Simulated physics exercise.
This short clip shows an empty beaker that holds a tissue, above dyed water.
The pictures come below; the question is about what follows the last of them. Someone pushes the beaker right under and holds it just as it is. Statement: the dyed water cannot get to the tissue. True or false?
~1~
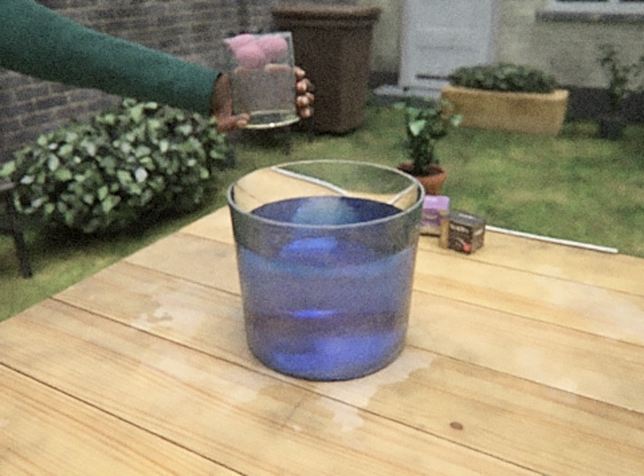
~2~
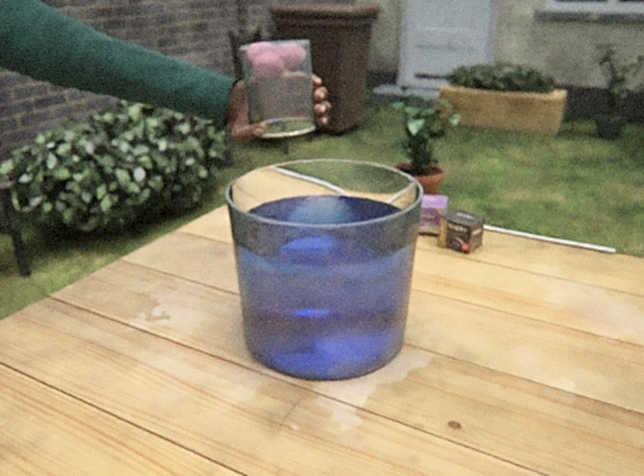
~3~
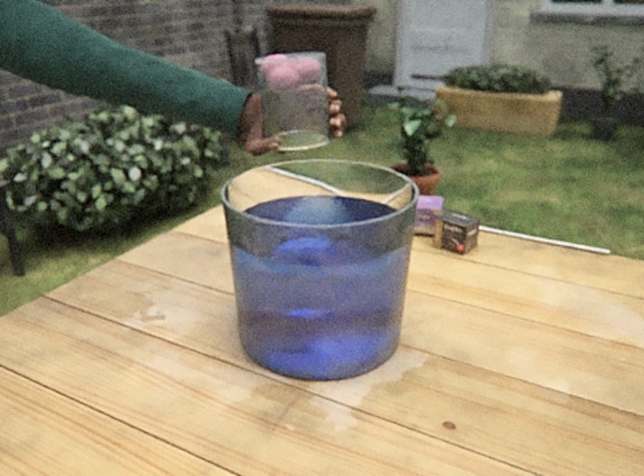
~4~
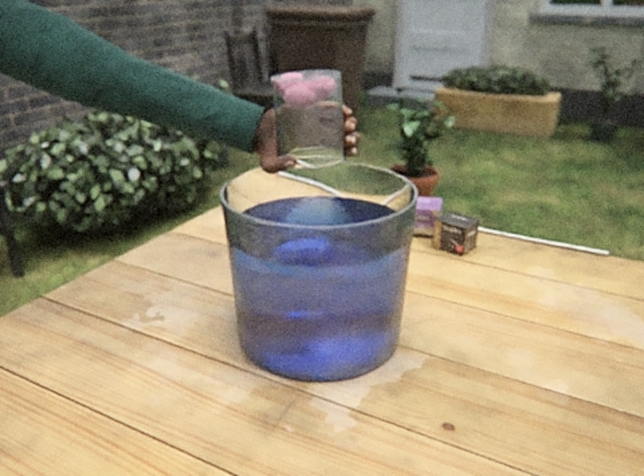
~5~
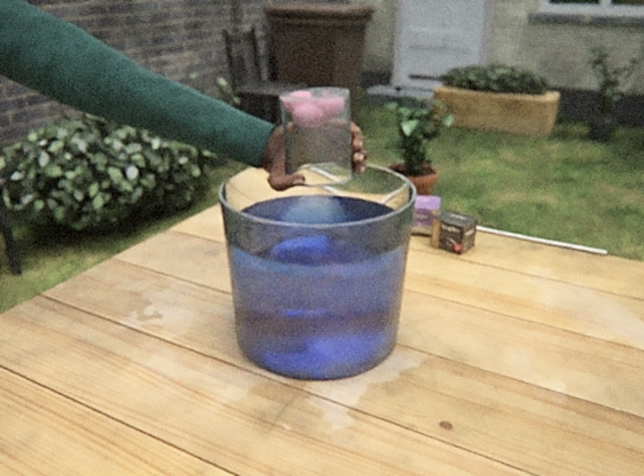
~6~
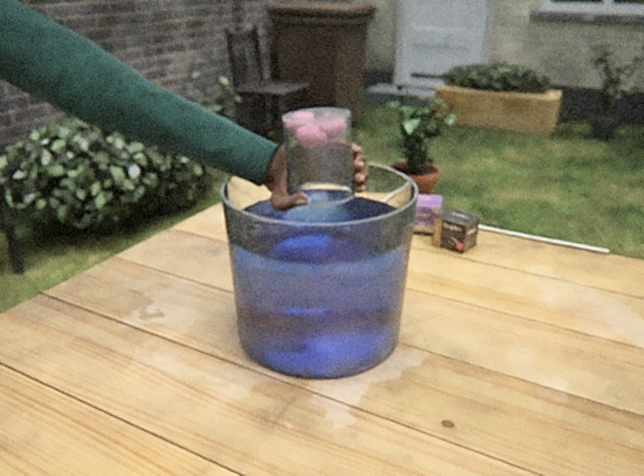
True.
A moment on, the beaker enters the dyed water.
Further on, air is trapped inside and holds the level down.
When it is over, the beaker is under, still full of air, and the tissue is dry.
